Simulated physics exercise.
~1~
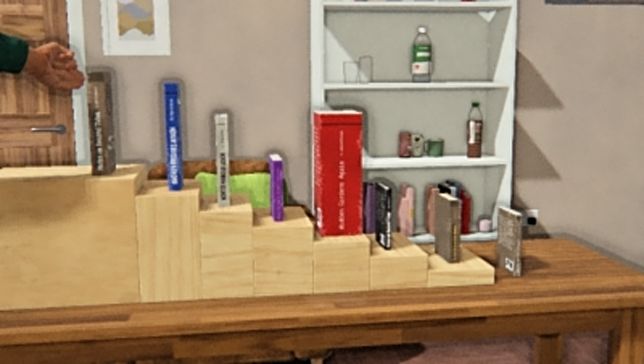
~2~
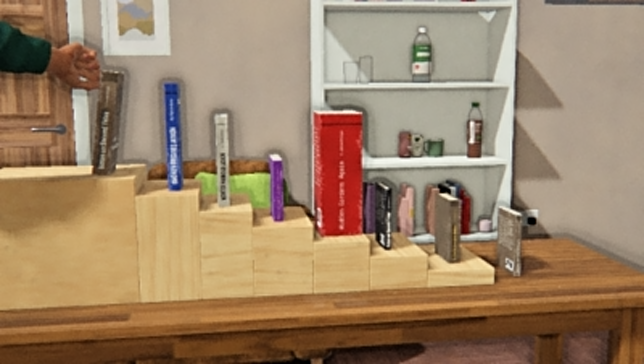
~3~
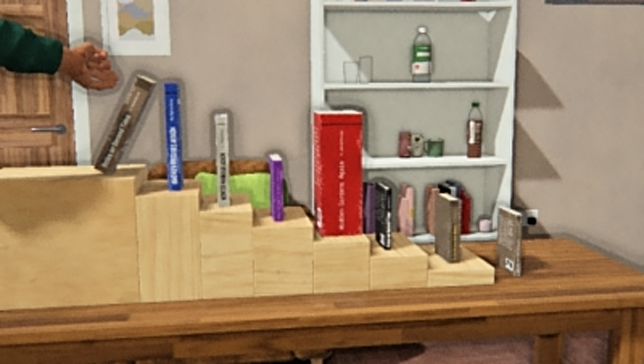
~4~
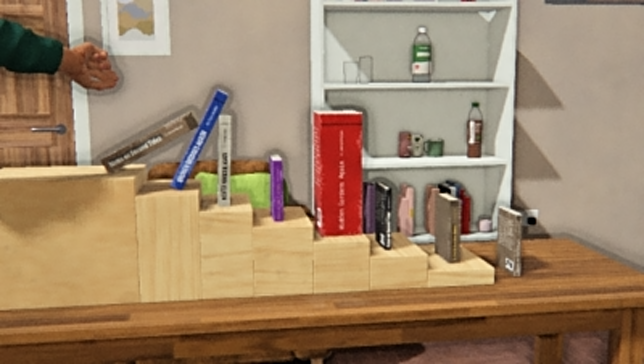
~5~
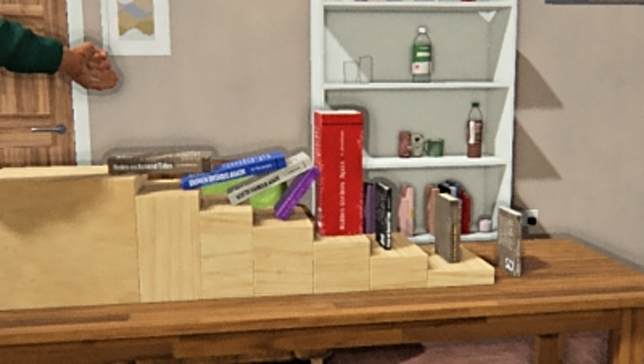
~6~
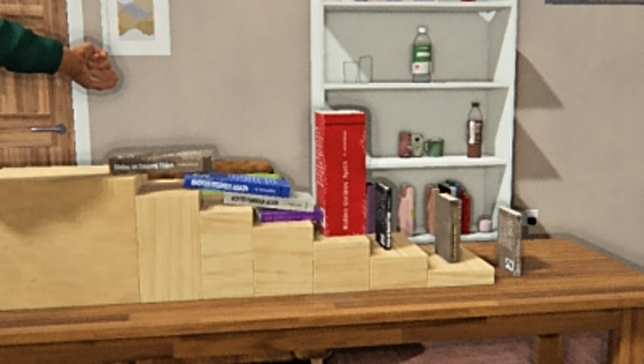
We see a hand tip the first of a row of books standing down wooden steps, and it falls right into the blue one, toppling that, a grey one and a purple one in turn, while the large red book and those beyond it stay upright.
